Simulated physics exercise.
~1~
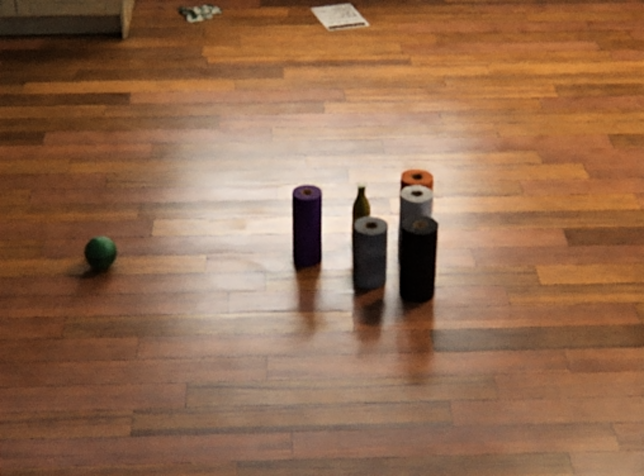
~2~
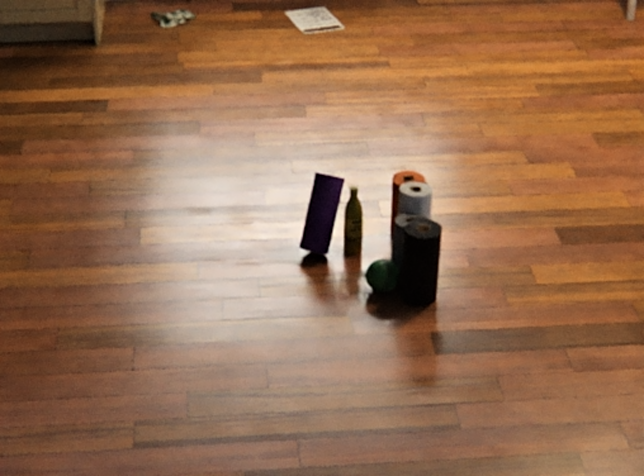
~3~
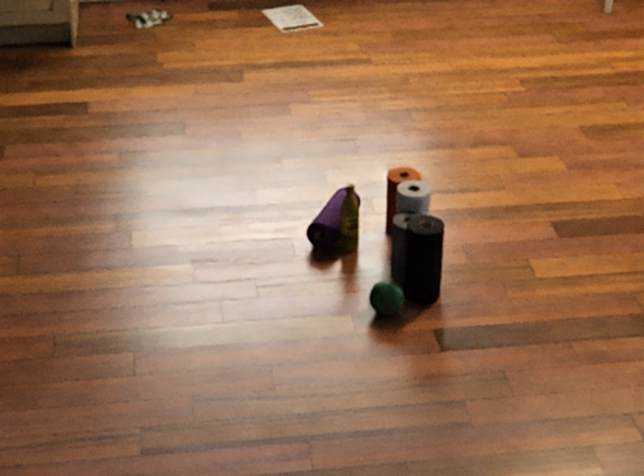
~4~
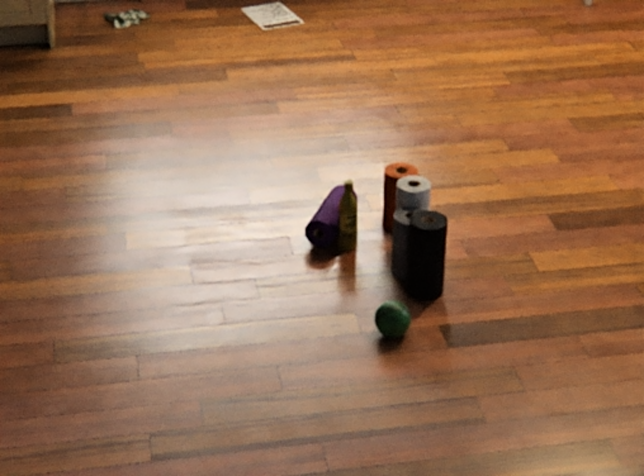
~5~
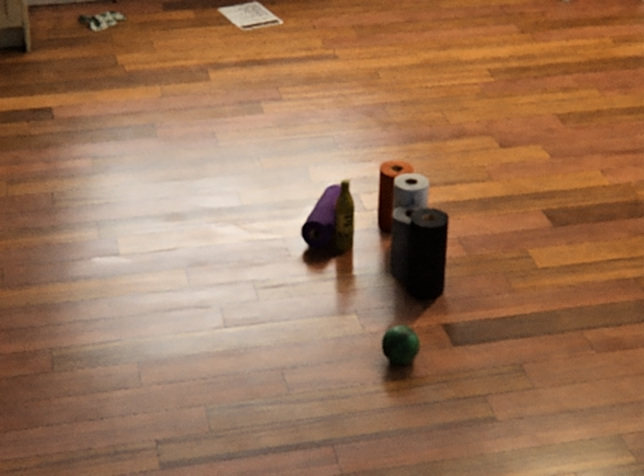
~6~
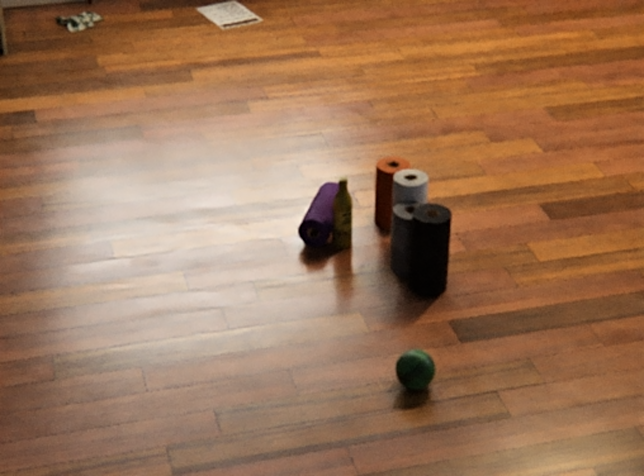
A green ball sits at the left of a glossy wooden floor, seen from above at an angle, while purple, grey, black, orange and white rolls stand with a yellowish bottle near the centre. The ball travels right into the group, and the purple roll leans over as the ball reaches the grey and black rolls. The purple roll then ends up on its side beside the bottle, while the ball heads away toward the viewer. The grey roll is shifted close against the black one but stays upright. The ball keeps rolling slowly down and slightly right, with the other things still standing.
